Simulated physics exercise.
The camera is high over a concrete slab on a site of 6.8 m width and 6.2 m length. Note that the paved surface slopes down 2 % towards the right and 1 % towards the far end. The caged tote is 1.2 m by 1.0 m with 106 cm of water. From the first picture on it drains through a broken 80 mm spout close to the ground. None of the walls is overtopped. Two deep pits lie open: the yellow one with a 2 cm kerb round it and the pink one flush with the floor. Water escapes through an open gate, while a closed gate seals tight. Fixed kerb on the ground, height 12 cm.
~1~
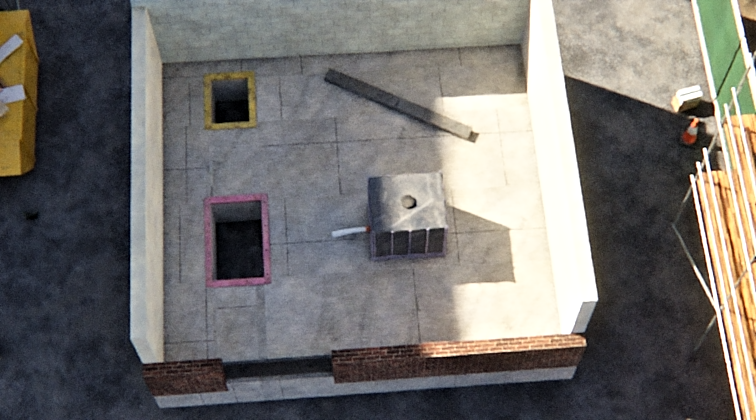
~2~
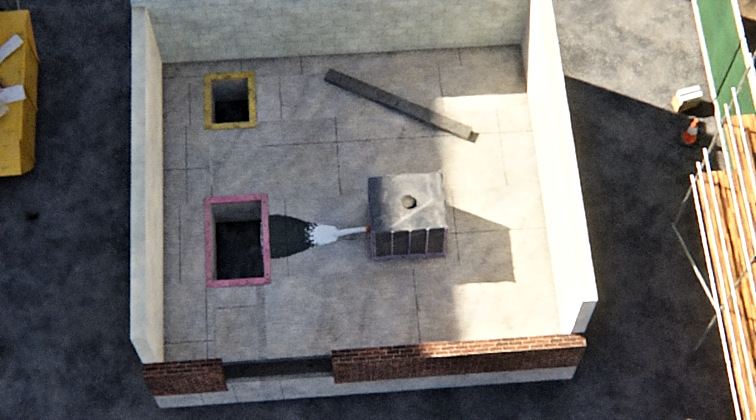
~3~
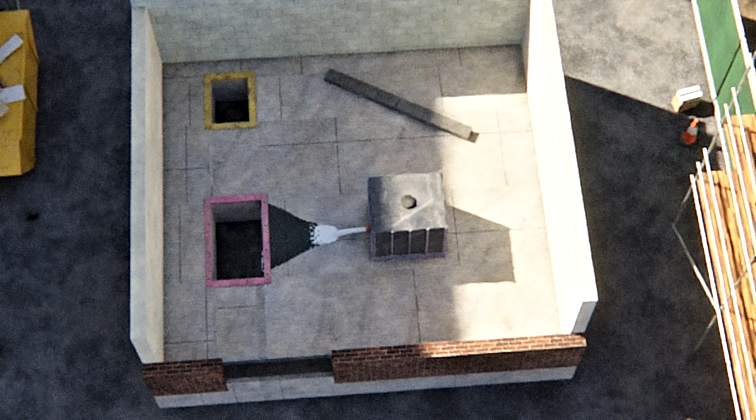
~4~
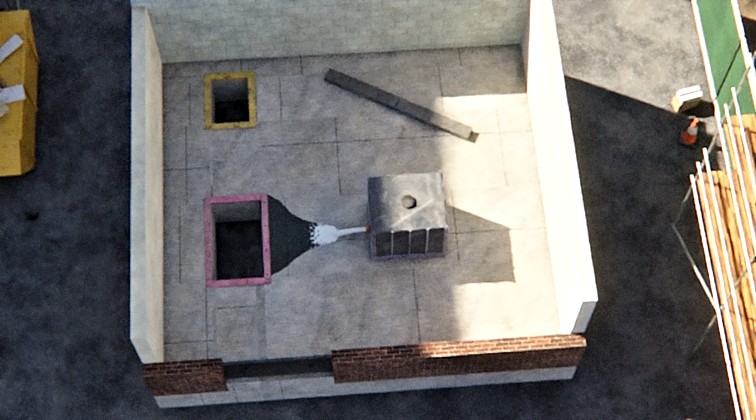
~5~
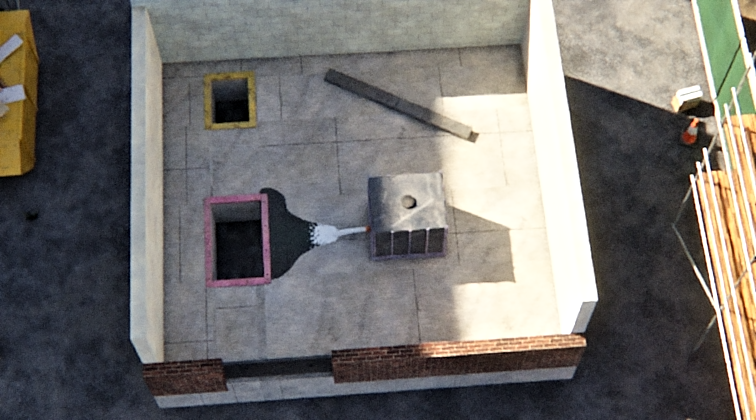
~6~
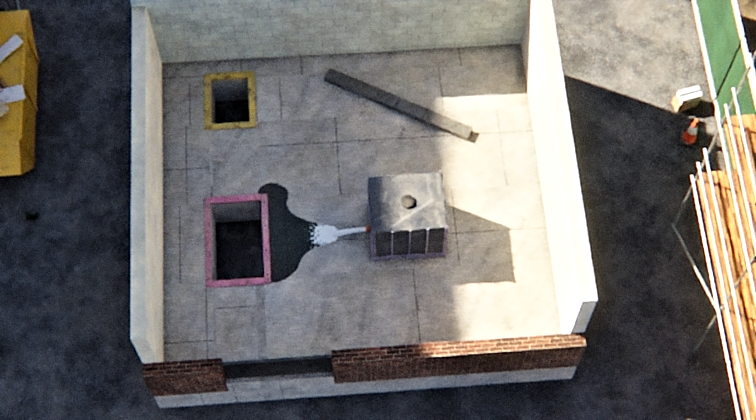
On a walled concrete slab seen from above, water jets left from a spout on a grey box-shaped tank, fans into a dark sheet reaching the pink-edged pit, then widens slightly along the pit's near side.
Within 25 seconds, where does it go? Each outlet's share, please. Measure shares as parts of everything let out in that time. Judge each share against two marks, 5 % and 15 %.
Against the marks, the gate opening gets under 5 %; the yellow pit gets under 5 %; the pink pit gets above 15 %.
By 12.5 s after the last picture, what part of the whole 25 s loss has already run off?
I'd put it at about 65 per cent.
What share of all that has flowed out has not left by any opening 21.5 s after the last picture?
Around 10 out of every hundred.
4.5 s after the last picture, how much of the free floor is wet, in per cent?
5 %.
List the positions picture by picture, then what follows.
The jet has just started at (356, 230); the ground is still dry, in the first picture.
From the spout at (356, 230) the water has spread over 0.7 m2; its tip is at (262, 223), and it is 1.4 cm deep on average, in the second picture.
From the spout at (356, 230) the water has spread over 0.8 m2; its tip is at (262, 207), and it is 1.2 cm deep on average, in the third picture.
From the spout at (356, 230) the water has spread over 0.9 m2; its tip is at (262, 207), and it is 1.2 cm deep on average, in the fourth picture.
From the spout at (356, 230) the water has spread over 0.9 m2; its tip is at (262, 204), and it is 1.2 cm deep on average, in the fifth picture.
The jet leaves at (356, 230); the sheet reaches (262, 204), 2.1 m away, and wets 0.9 m2, in the sixth picture.
Then, 1.5 s after the last picture water covers under 5 % of the floor and is deepest (3 cm) near (328, 237); gone so far, the gate opening 0 %, the yellow pit 0 %, the pink pit 18 %.
Then, 4.5 s after the last picture water covers 5 % of the floor and is deepest (3 cm) near (328, 237); gone so far, the gate opening 0 %, the yellow pit 0 %, the pink pit 30 %.
Then, 8.5 s after the last picture water covers 5 % of the floor and is deepest (3 cm) near (328, 237); gone so far, the gate opening 0 %, the yellow pit 0 %, the pink pit 45 %.
Then, 12.5 s after the last picture water covers 5 % of the floor and is deepest (3 cm) near (328, 237); gone so far, the gate opening 0 %, the yellow pit 0 %, the pink pit 60 %.
Then, 21.5 s after the last picture water covers 5 % of the floor and is deepest (3 cm) near (328, 237); gone so far, the gate opening 0 %, the yellow pit 0 %, the pink pit 90 %.
